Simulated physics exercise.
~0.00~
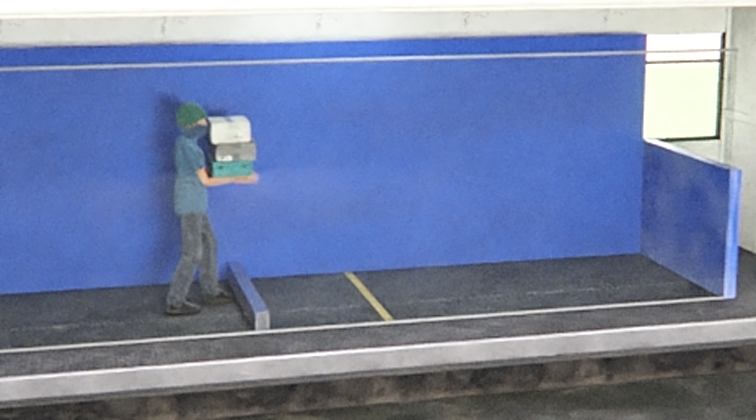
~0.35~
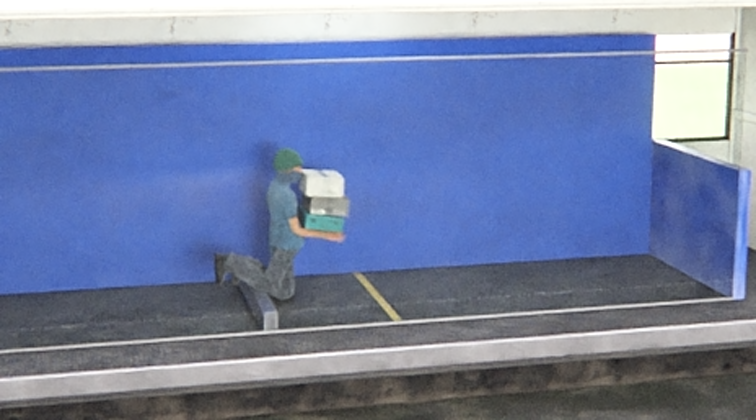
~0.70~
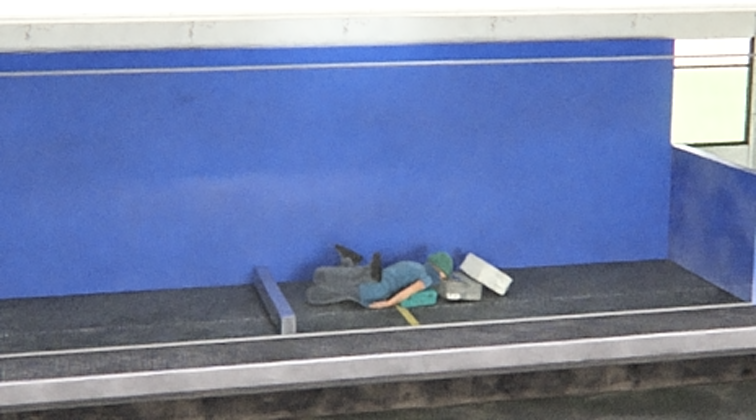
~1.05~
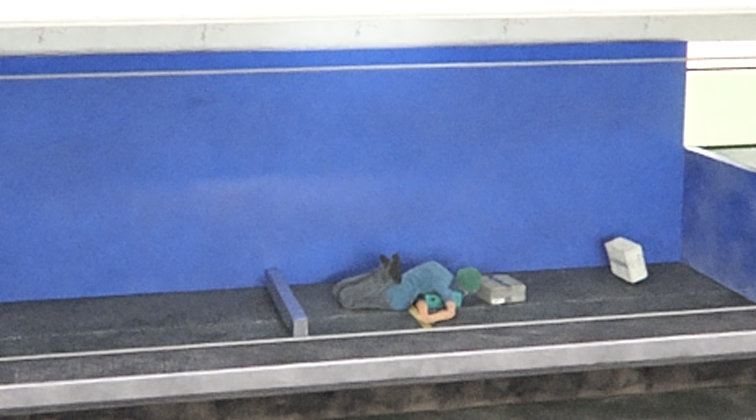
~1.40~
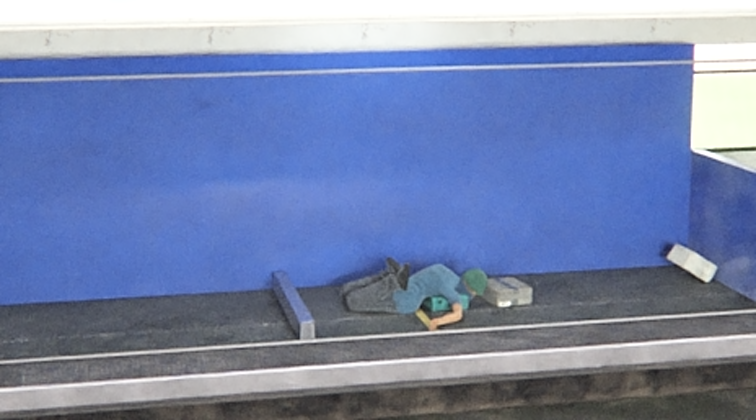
A figure in a green cap, teal shirt and grey trousers stands on a dark platform before a long blue wall, seen from the side and slightly above, holding a stacked white carton, grey carton and teal toolbox. A low blue rail lies just ahead, with a yellow line beyond it. The figure pitches right over the rail, dropping to the knees and then flat, still with the pile in front. The white carton tumbles far right toward the low end wall. The figure ends slumped over the teal toolbox, past the line, with the grey carton beside the head.
